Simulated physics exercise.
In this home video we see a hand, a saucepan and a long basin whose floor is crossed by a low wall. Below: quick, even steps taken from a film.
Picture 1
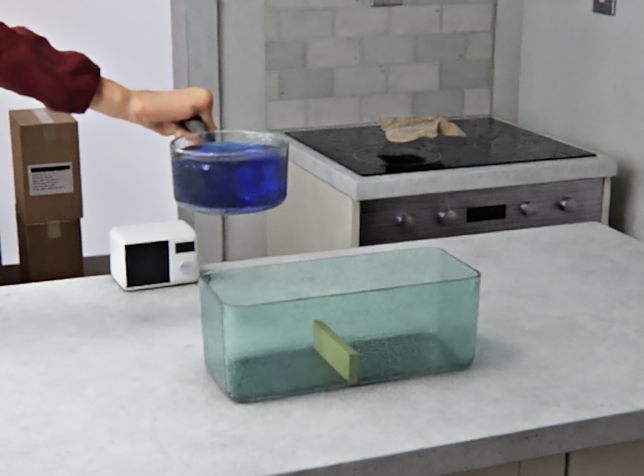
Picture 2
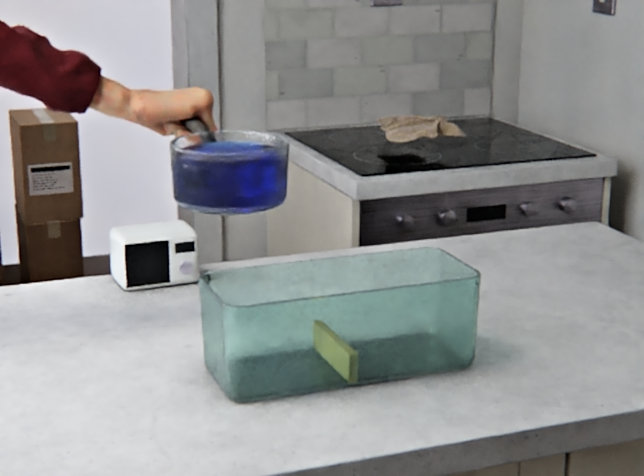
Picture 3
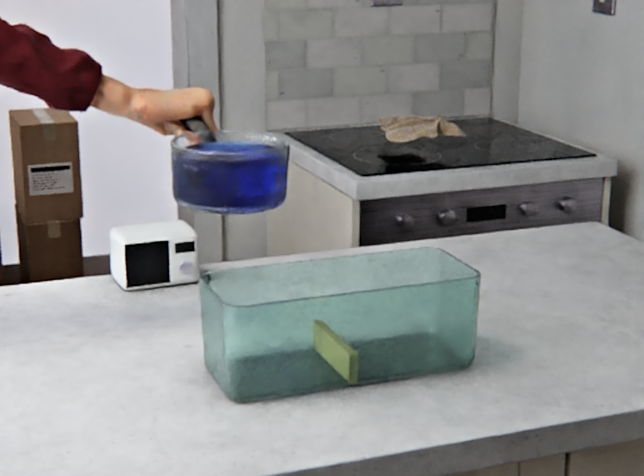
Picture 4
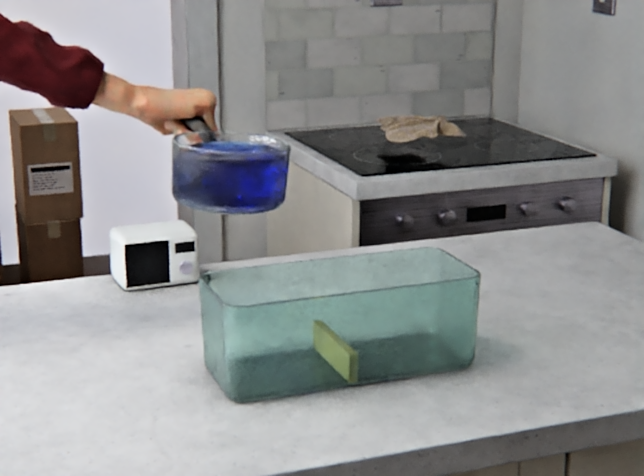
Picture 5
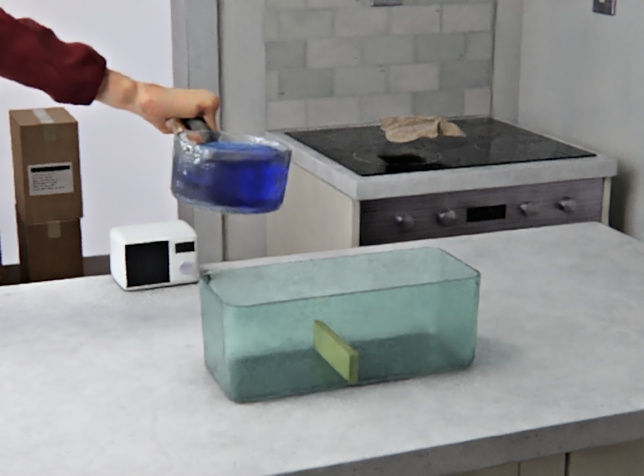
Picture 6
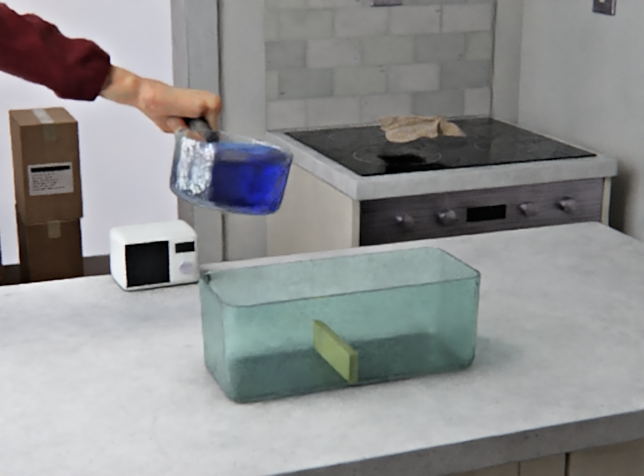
In a kitchen, a hand slowly tilts a saucepan of blue liquid rightward above a long basin.
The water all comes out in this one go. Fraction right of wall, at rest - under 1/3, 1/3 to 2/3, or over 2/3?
1/3 to 2/3.
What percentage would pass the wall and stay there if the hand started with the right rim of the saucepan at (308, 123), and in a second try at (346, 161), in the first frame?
It comes to 70 % the first time and 90 % the second.
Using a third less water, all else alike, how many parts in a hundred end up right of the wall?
Some 30 parts in a hundred.
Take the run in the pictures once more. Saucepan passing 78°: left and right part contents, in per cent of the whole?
The left part gets 5 percent; the right part gets 10 percent.
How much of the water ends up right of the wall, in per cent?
55 % or thereabouts.
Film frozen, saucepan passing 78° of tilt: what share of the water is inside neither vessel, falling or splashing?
Airborne share: Approx. 40 %.
A moment on, the saucepan is tipped on its side and 45 per cent is still to pour, 5 is left of the wall and 12 right of it.
Next, the saucepan is tipped right over and 4 per cent is still to pour, 35 is left of the wall and 54 right of it.
Then the saucepan is tipped right over and 0 per cent is still to pour, 45 is left of the wall and 54 right of it.
Later the saucepan is tipped right over and 0 per cent is still to pour, 45 is left of the wall and 54 right of it.
In the end 45 per cent lies left of the wall, 54 right of it and 1 outside.
